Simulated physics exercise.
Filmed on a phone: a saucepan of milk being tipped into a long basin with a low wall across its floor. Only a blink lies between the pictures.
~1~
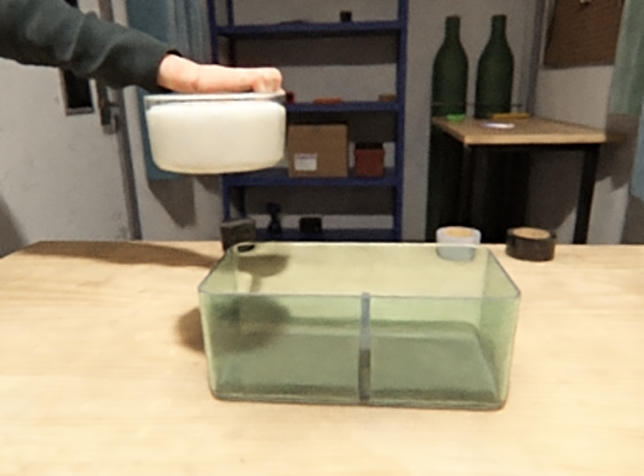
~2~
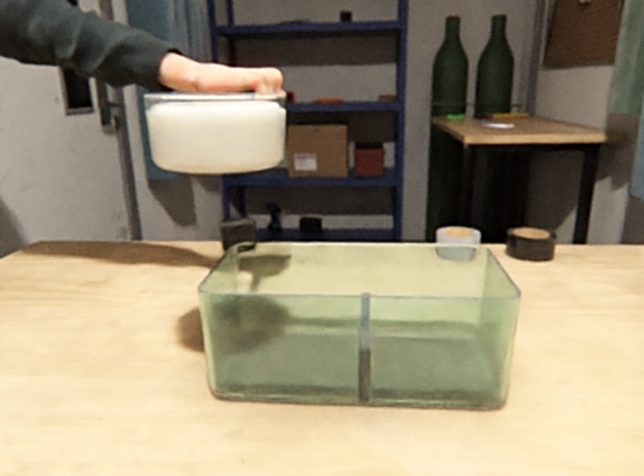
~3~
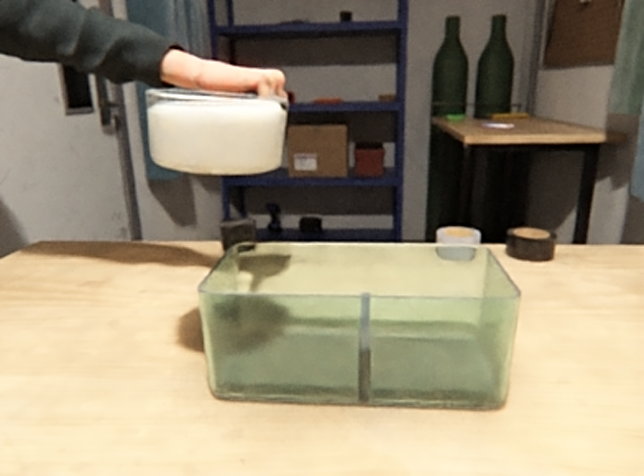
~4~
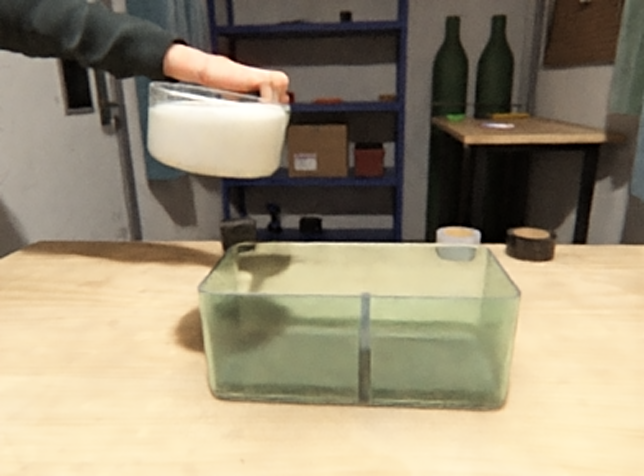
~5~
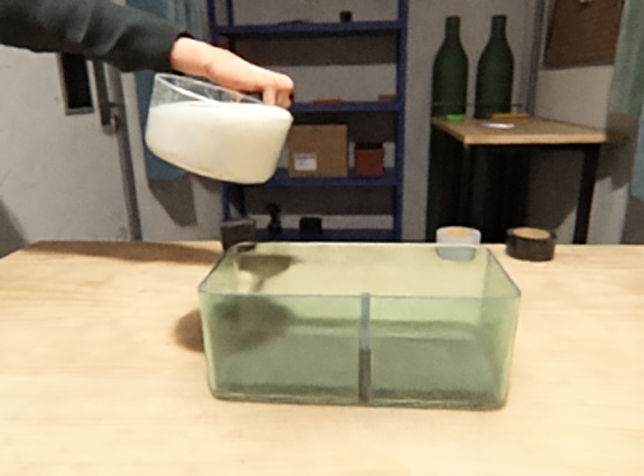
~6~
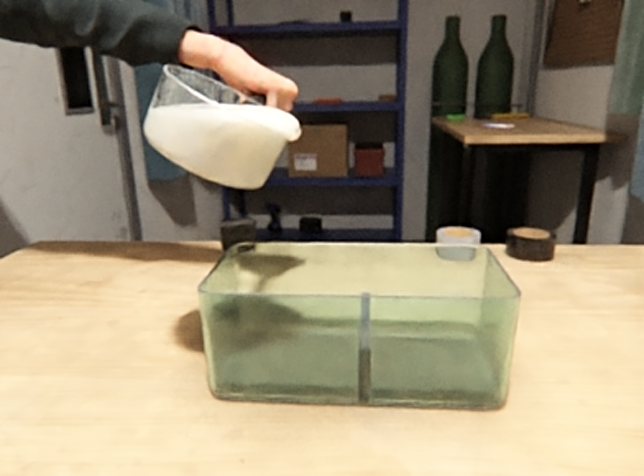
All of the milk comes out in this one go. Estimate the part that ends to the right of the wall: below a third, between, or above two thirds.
It comes to under a third.
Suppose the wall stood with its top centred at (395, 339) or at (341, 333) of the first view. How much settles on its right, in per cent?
Near 10 % and 65 %.
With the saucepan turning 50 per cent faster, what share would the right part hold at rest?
Some 10 per cent.
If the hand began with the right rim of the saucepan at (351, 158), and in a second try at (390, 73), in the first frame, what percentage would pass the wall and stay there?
Near 80 % and 90 %.
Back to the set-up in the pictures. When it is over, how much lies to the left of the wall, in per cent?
Close to 70 per cent.
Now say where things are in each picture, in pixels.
In the first frame, tilt 0°; pouring edge (283, 96); surface from (157, 107) to (282, 106); the long basin's rim runs from (217, 266) to (503, 270); the wall's top is at (365, 319).
In the second frame, tilt 1°; pouring edge (284, 98); surface from (157, 107) to (283, 106).
In the third frame, tilt 5°; pouring edge (286, 103); surface from (158, 106) to (284, 107).
In the fourth frame, tilt 11°; pouring edge (288, 111); surface from (160, 105) to (287, 110).
In the fifth frame, tilt 19°; pouring edge (290, 121); surface from (160, 108) to (287, 115); 1 per cent is over the edge.
In the sixth frame, tilt 29°; pouring edge (291, 134); surface from (158, 108) to (288, 125); 5 per cent is over the edge.
A moment on, the saucepan is tipped on its side and 31 per cent is still to pour, 15 is left of the wall and 10 right of it.
Next, the saucepan is tipped on its side and 8 per cent is still to pour, 59 is left of the wall and 25 right of it.
Then the saucepan is tipped on its side and 2 per cent is still to pour, 68 is left of the wall and 26 right of it.
Later the saucepan is tipped on its side and 0 per cent is still to pour, 71 is left of the wall and 26 right of it.
At rest 72 per cent lies left of the wall, 26 right of it and 2 outside.
